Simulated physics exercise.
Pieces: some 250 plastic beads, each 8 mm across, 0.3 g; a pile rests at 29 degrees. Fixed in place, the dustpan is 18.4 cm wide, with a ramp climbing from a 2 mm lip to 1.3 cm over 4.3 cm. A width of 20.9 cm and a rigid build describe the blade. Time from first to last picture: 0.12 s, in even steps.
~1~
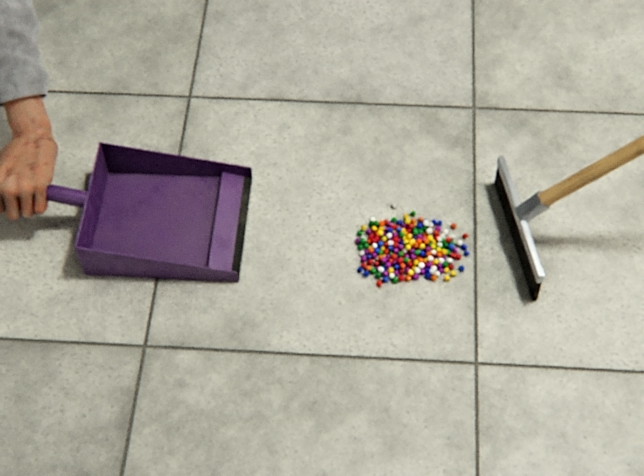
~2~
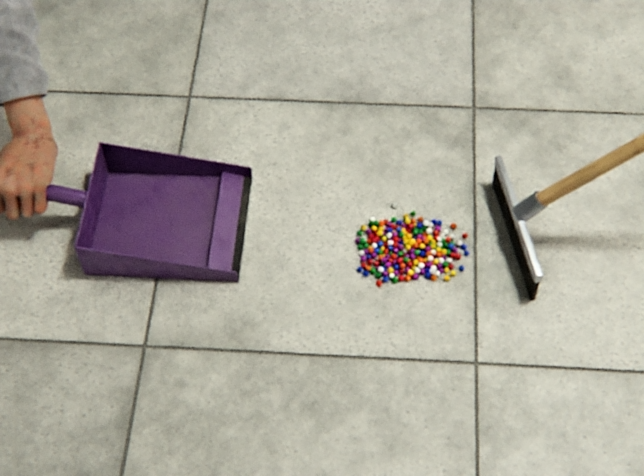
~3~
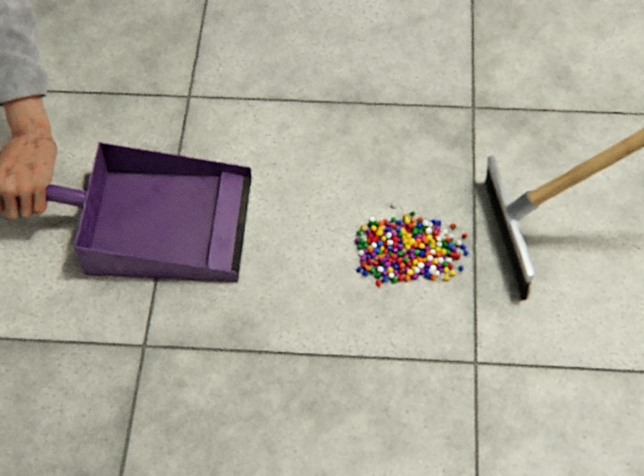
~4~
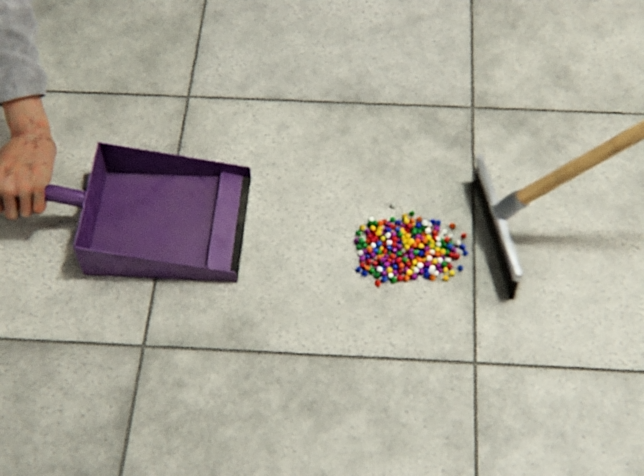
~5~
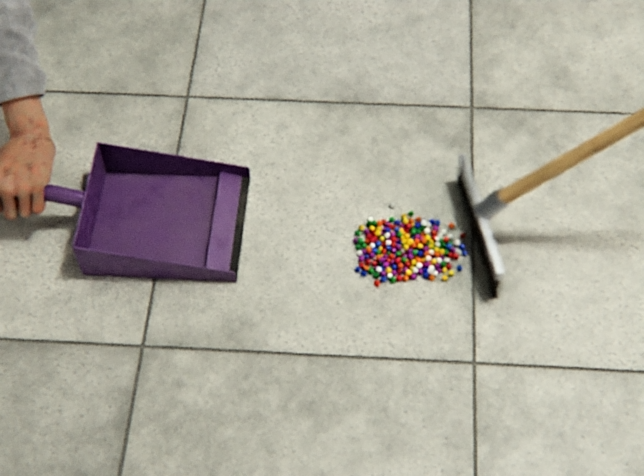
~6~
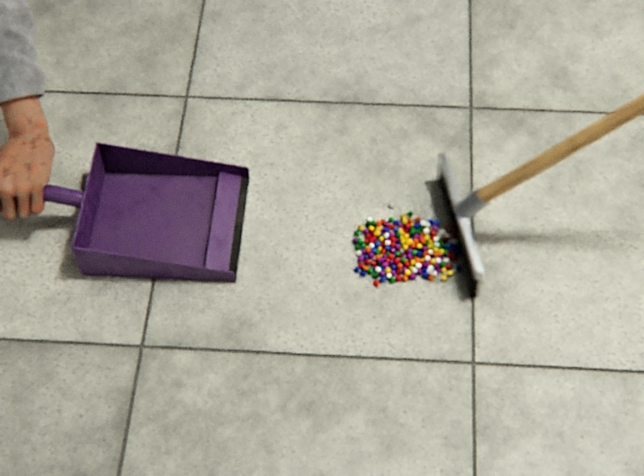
Squeegee on a wooden handle sliding left across grey tiles to the edge of a multicoloured bead pile, hand holding purple dustpan.
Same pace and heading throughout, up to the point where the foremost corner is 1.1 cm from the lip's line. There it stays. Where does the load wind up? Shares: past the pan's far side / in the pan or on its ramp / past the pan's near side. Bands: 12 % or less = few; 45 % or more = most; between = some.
Shares - far side: Few; pan: Some; near side: Some.
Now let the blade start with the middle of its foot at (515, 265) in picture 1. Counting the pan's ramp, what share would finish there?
35 %.
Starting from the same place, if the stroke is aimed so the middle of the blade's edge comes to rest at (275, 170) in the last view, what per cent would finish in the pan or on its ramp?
I'd expect around 25 per cent.
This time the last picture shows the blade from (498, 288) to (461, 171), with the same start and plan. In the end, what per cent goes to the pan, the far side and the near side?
Per cent by place - pan 15, far side 5, near side 55.
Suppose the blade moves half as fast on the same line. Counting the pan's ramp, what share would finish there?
Roughly 15 in a hundred.
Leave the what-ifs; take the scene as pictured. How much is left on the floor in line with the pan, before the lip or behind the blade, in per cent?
Close to 25 per cent of them end up there.
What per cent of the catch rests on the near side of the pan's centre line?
About 70 per cent.
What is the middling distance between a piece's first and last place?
I'd put it near 36 cm.
Then, 0.12 s after the last picture, middle of the blade 17 cm from the lip; 0 % over the lip, far side 0 %, near side 20 %.
Then, 0.21 s after the last picture, middle of the blade 6 cm from the lip; 0 % over the lip, far side 5 %, near side 35 %.
Then, 0.43 s after the last picture, middle of the blade 4 cm from the lip; 40 % over the lip, far side 5 %, near side 40 %.
In the end, far side 5 %, pan 35 %, near side 40 %, in front of the lip or behind the blade 25 %.
